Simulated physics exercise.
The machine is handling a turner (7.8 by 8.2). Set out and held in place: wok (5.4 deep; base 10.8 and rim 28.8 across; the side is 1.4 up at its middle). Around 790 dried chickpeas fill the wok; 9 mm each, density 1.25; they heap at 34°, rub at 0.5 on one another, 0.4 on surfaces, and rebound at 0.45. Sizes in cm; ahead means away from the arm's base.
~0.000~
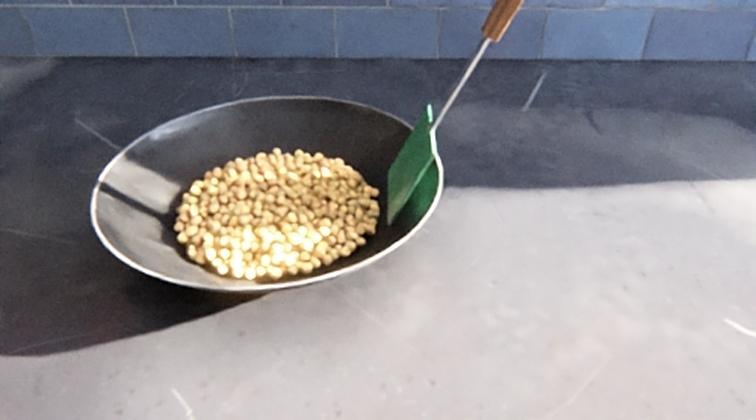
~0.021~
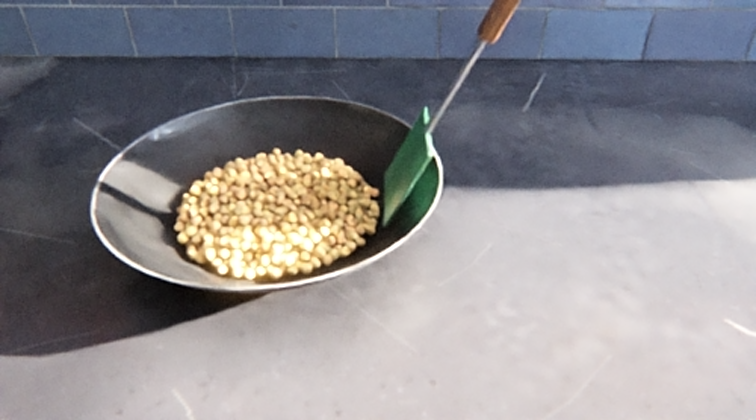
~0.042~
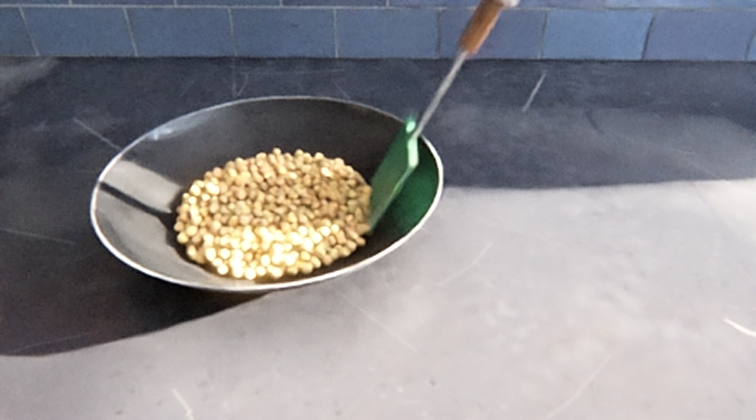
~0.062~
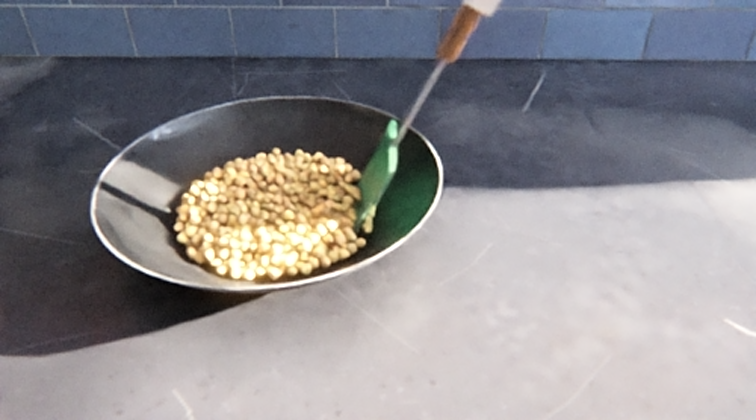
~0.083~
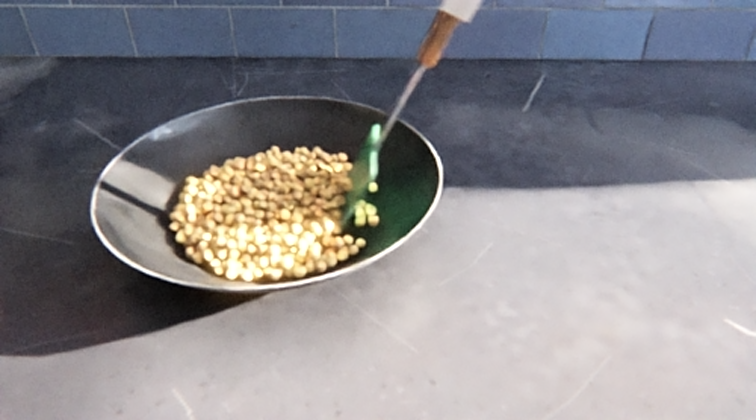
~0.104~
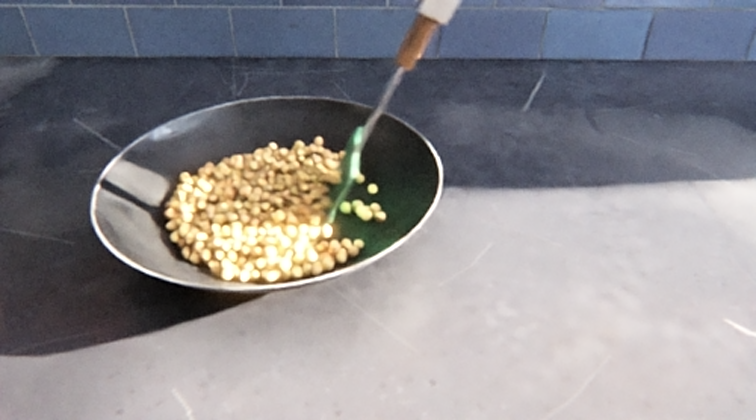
A dark grey countertop with a sunlit front and a strip of blue tiles behind it is seen from above at an angle by a still camera. A wide black wok holds a heap of golden-tan chickpeas, with a wooden-handled green turner at its right side. The turner sweeps left into the heap, pushing chickpeas leftward while a few slip behind its blade.
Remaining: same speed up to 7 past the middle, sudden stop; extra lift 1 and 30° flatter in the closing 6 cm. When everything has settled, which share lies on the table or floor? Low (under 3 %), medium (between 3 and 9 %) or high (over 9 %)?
Answer: Low; under 3 % of the dried chickpeas finish on the table or floor.
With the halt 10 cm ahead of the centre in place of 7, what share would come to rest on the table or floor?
In that case some 20 per cent.
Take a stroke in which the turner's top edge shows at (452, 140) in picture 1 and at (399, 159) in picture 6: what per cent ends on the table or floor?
Some 0 per cent.
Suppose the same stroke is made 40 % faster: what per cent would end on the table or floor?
Then about 5 per cent.
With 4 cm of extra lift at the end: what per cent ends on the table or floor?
Some 0 per cent.
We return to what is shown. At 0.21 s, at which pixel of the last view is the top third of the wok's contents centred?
Near (201, 188).
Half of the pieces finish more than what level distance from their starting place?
Roughly 5 cm.
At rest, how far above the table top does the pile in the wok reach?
Some 6.0 cm.
After 0.15 s, sloping 64°, highest piece 5 above the table; 793 in the wok.
After 0.21 s, sloping 51°, highest piece 5 above the table; 793 in the wok.
After 0.43 s, sloping 34°, highest piece 6 above the table; 788 in the wok, 5 on the table or floor.
After 1.48 s, sloping 34°, highest piece 6 above the table; 787 in the wok, 6 on the table or floor.
In the end, 787 in the wok, 6 on the table or floor. That is 1 % on the table or floor.
